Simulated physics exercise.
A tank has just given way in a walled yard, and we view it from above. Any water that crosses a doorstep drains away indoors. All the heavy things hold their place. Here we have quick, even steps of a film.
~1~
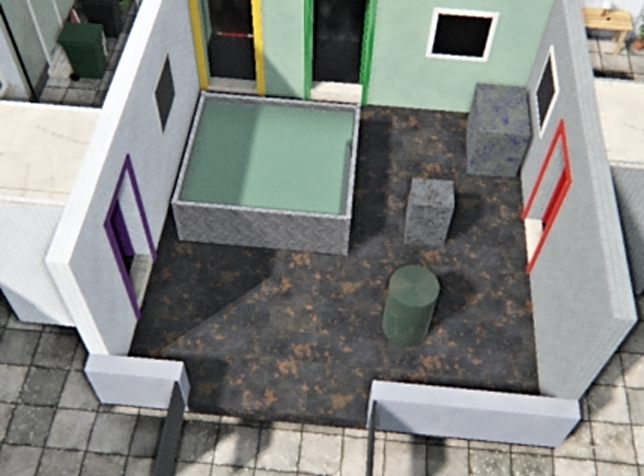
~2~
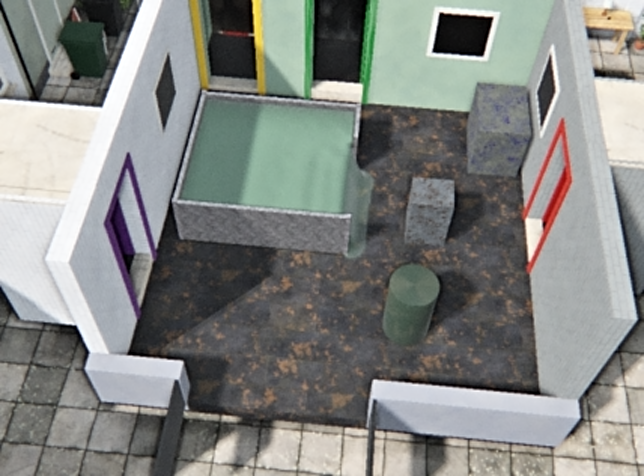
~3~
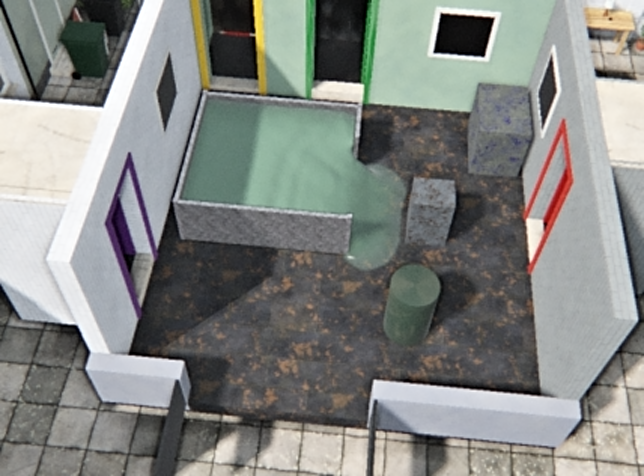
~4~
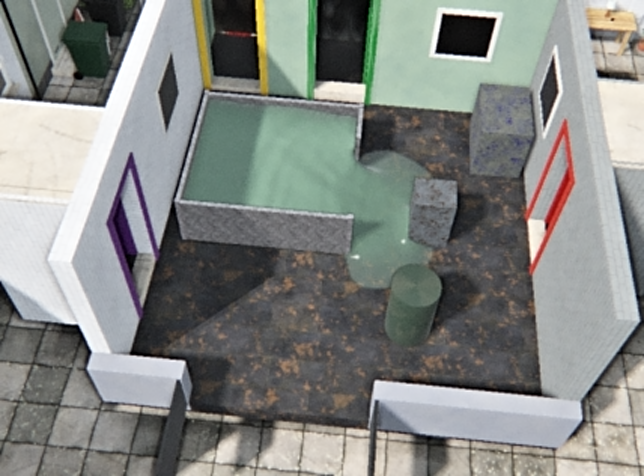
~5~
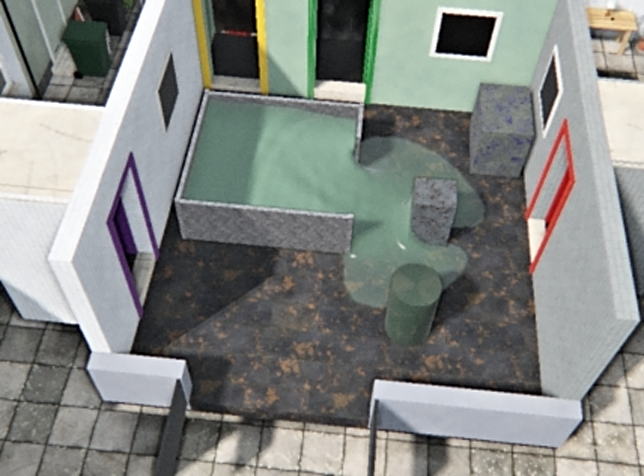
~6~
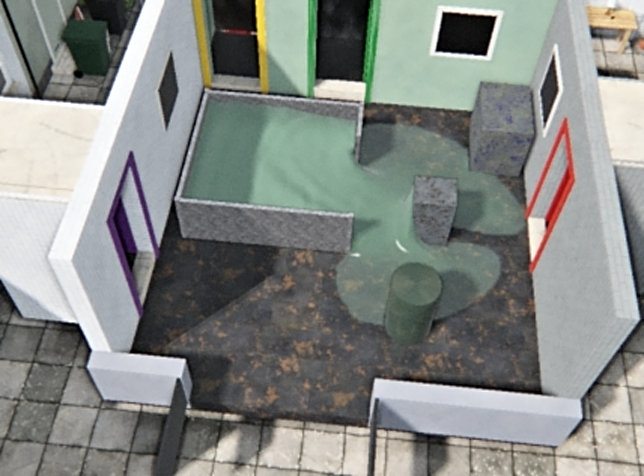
A walled yard held a square tank of still green water until its right side gave way, and the water poured out across the dark floor, spreading around a grey block and a green cylinder.
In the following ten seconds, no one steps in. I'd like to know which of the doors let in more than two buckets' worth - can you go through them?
Sure: The purple door does not; the yellow door lets in more; the green door does not; the red door lets in more.
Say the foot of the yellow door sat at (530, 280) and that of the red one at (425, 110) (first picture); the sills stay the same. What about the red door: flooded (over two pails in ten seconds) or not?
Well, the way I see it, the red door crosses the threshold.
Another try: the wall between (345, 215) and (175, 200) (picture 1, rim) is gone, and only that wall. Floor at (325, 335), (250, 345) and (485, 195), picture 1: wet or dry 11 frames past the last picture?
In the order you gave them, I get drenched, drenched, still bare.
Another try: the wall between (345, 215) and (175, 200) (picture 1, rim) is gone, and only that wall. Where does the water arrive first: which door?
Answer - the door marked purple.
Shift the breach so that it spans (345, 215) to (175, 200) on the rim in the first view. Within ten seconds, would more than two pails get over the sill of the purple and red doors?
Purple overflows; red does not overflow.
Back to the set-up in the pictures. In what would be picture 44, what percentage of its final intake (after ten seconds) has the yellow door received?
Share by then: About 20 in a hundred.
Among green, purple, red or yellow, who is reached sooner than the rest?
Looks like the red door.
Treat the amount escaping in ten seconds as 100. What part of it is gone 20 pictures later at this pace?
Roughly 25 %.
A moment on, water covers 40 % of the floor; the purple door not reached, the yellow door not reached, the green door not reached, the red door over two buckets in.
Next, water covers 55 % of the floor; the purple door not reached, the yellow door not reached, the green door not reached, the red door over two buckets in.
Then, water covers 75 % of the floor; the purple door not reached, the yellow door wet at the sill, nothing in, the green door wet at the sill, nothing in, the red door far over two buckets in.
Later, water covers 95 % of the floor; the purple door wet at the sill, nothing in, the yellow door over two buckets in, the green door wet at the sill, nothing in, the red door far over two buckets in.
In the end, water covers 100 % of the floor; the purple door under two buckets in, the yellow door far over two buckets in, the green door wet at the sill, nothing in, the red door far over two buckets in.
